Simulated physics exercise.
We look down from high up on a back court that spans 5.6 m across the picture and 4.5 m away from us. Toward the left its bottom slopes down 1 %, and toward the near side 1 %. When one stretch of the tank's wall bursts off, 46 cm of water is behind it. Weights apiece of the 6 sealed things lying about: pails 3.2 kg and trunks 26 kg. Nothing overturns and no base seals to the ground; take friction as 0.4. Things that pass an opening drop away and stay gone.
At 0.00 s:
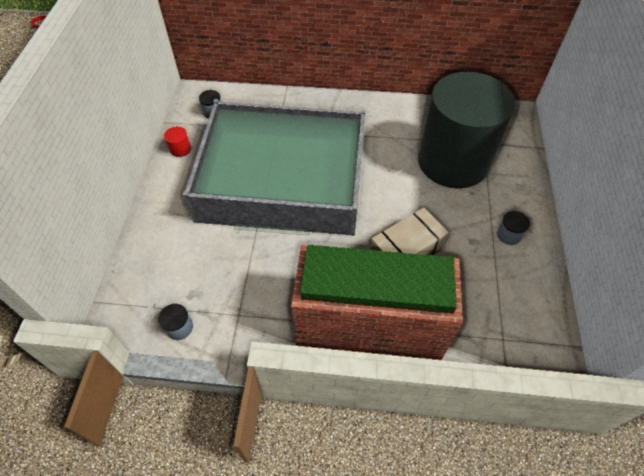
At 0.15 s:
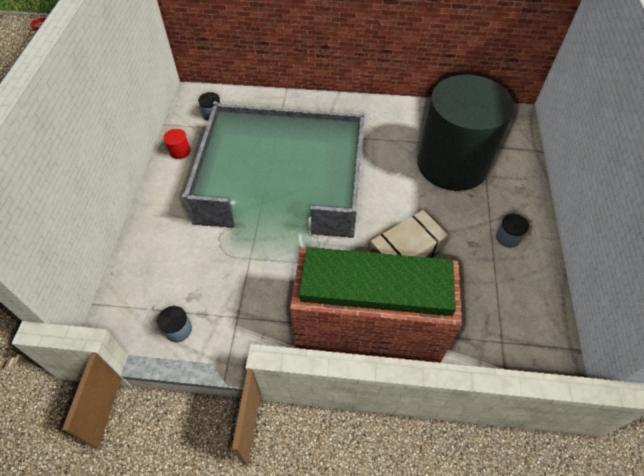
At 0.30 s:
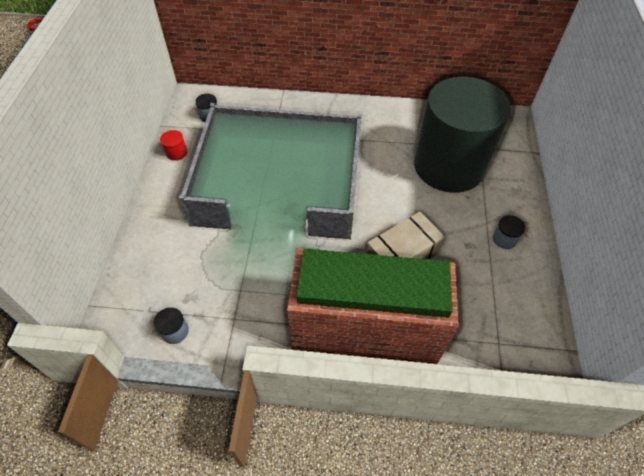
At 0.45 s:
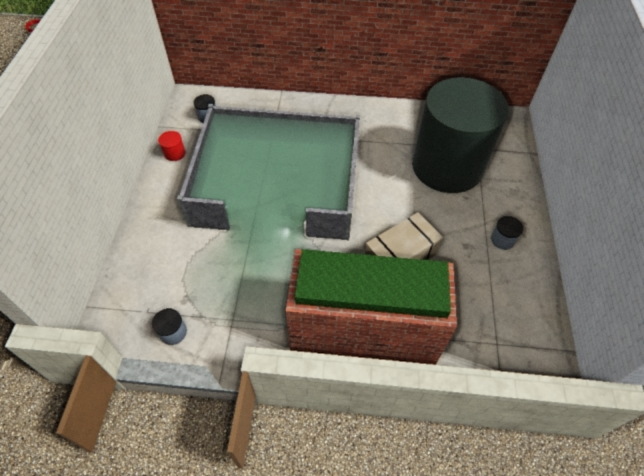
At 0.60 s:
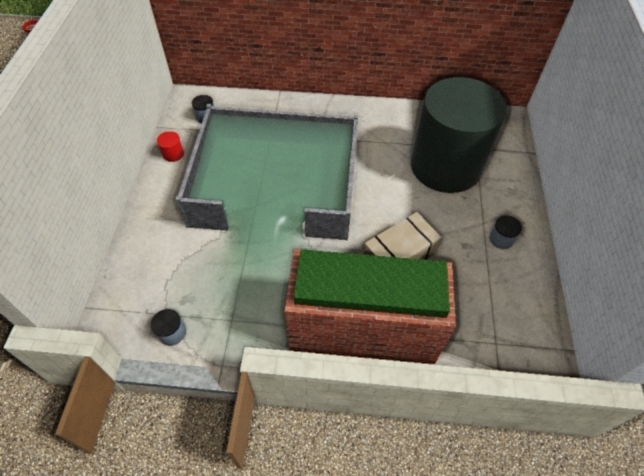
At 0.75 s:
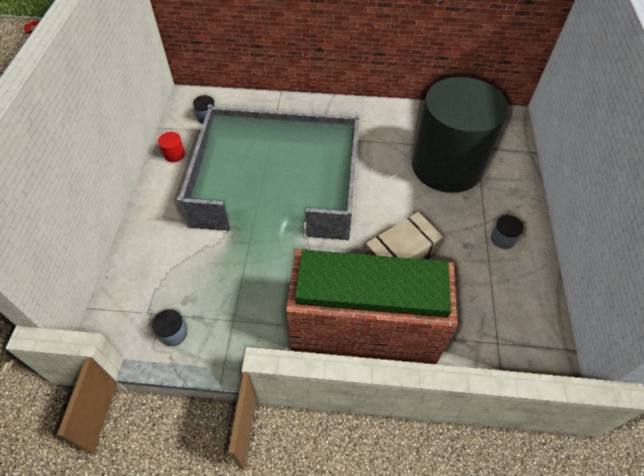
The video shows a walled back court from above, where a section of a tank's near wall gives way and greenish water spreads across the paving toward the near side, while the red pail and other objects stay in place.
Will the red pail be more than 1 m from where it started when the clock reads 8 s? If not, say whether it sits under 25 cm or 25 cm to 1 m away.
Essentially unmoved.
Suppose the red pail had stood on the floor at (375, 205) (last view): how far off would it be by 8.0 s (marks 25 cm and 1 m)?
From that spot, it remains nearly still.
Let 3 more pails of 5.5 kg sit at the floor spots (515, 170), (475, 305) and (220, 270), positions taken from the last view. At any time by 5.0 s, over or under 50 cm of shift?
In that order: Less, short of it, over.
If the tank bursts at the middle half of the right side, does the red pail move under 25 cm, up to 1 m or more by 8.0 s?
Then the red pail is nudged along.
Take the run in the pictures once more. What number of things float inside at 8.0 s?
At that time, 0.
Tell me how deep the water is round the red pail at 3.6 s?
Depth: About 0 cm.
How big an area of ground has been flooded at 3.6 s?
Roughly 14 m2.
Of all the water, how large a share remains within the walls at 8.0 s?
About 50 per cent.
After 1.6 s the red pail is near (170, 140), 0.0 m from its start, aground; 1 of 6 are out; 0 afloat.
After 3.6 s the red pail is near (170, 140), 0.0 m from its start, aground; 1 of 6 are out; 0 afloat.
After 5.6 s the red pail is near (170, 140), 0.0 m from its start, aground; 1 of 6 are out; 0 afloat.
After 8.0 s the red pail is near (170, 140), 0.0 m from its start, aground; 1 of 6 are out; 0 afloat.
